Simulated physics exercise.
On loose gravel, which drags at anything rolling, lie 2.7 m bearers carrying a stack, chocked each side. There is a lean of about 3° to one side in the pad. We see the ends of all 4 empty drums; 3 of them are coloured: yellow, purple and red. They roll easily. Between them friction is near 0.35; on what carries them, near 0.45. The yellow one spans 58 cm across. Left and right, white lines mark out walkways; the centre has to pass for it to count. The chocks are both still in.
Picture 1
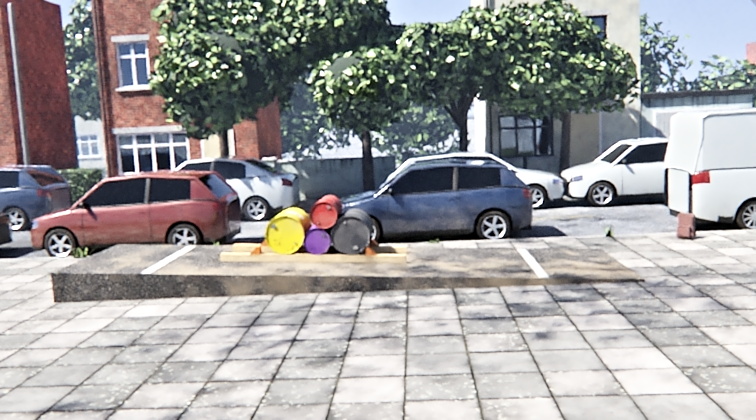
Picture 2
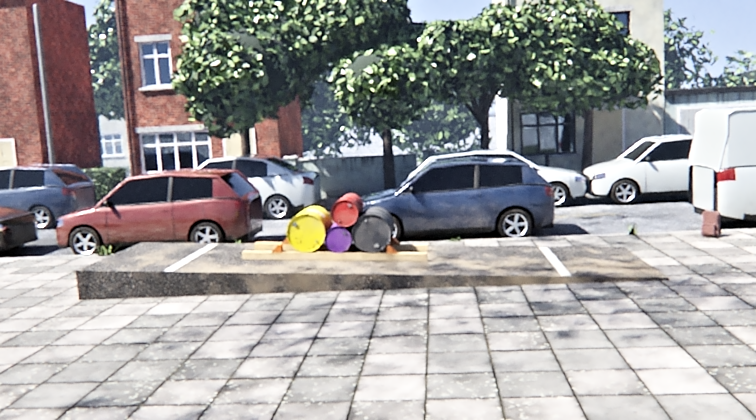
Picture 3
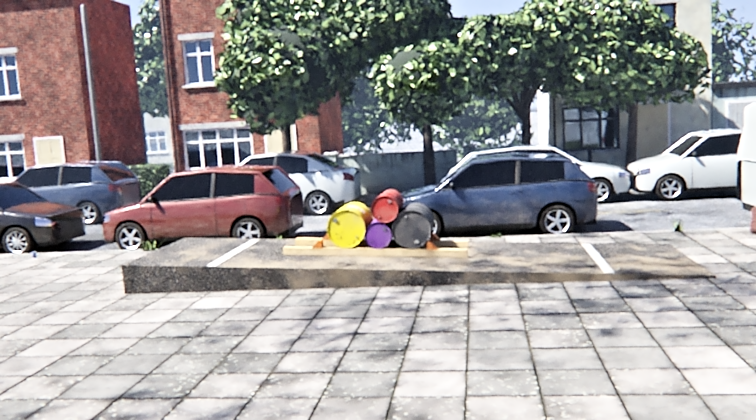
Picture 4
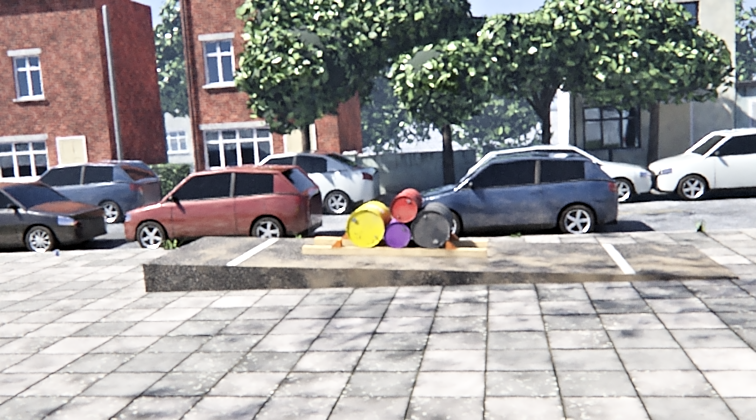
On a paved area beside a row of parked cars, yellow, red, purple and dark drums sat stacked on a low slab, and nothing moved while the view shifted left.
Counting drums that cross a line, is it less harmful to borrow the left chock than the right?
Yes.
If it is the left, after 0.9 s, yellow is on the bearers, 95 cm from the bearers' left end; purple is on the bearers, 130 cm from the bearers' right end; red is up on others, 120 cm from the bearers' right end; 0 of 4 have crossed.
If it is the left, in the end, yellow is on the bearers, 95 cm from the bearers' left end; purple is on the bearers, 130 cm from the bearers' right end; red is up on others, 120 cm from the bearers' right end; 0 of 4 have crossed.
If it is the right, after 4.1 s, yellow is on the bearers, 125 cm from the bearers' right end, rolling right; purple is on the bearers, 80 cm from the bearers' right end, rolling right; red is off the bearers, 105 cm short of the right line, rolling right; 0 of 4 have crossed.
If it is the right, in the end, yellow is past the right line; purple is past the right line; red is past the right line; 4 of 4 have crossed.
